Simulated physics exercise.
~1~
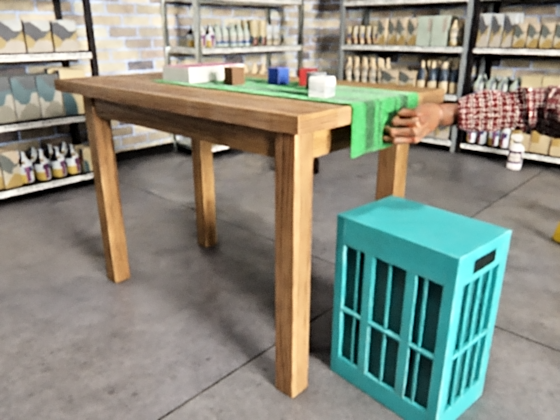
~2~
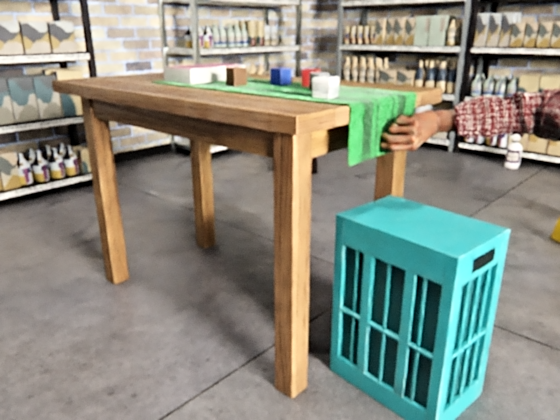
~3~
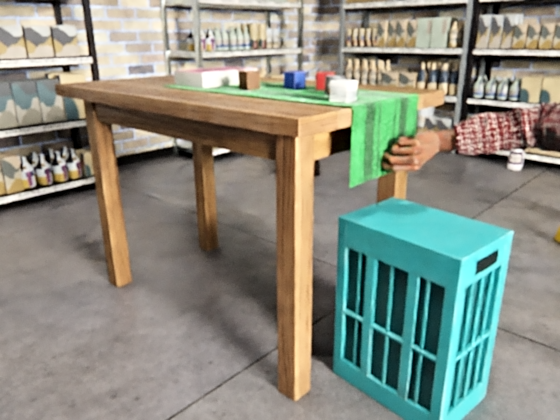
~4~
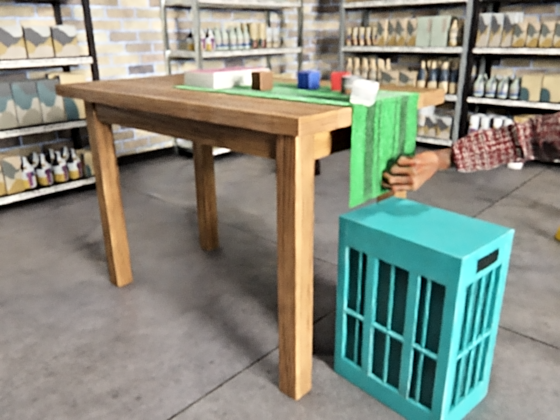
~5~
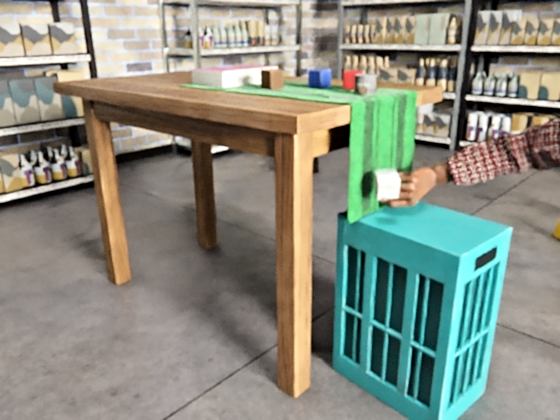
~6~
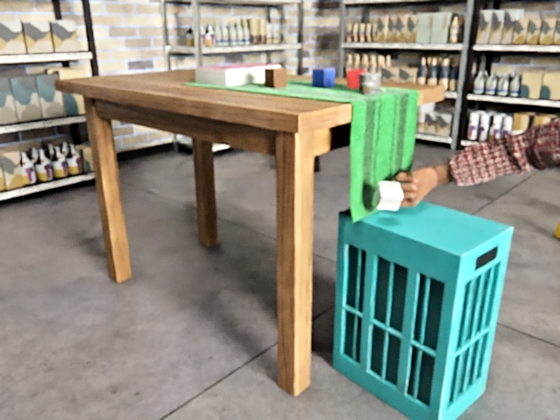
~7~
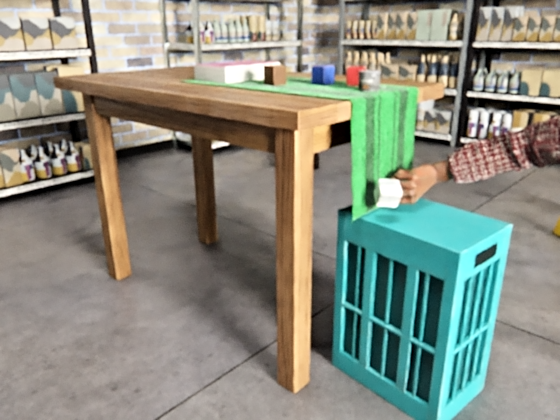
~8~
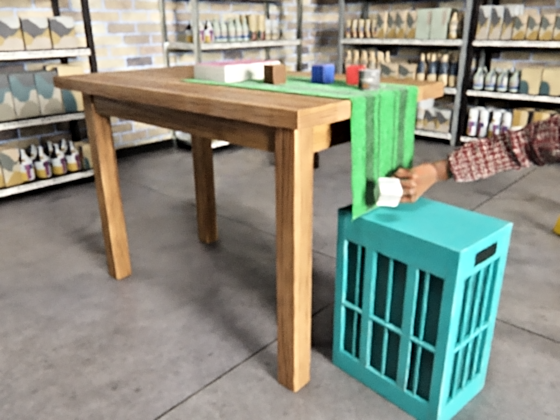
In a storeroom, a hand pulls a green cloth down toward a crate, and a white cube drops off the table.
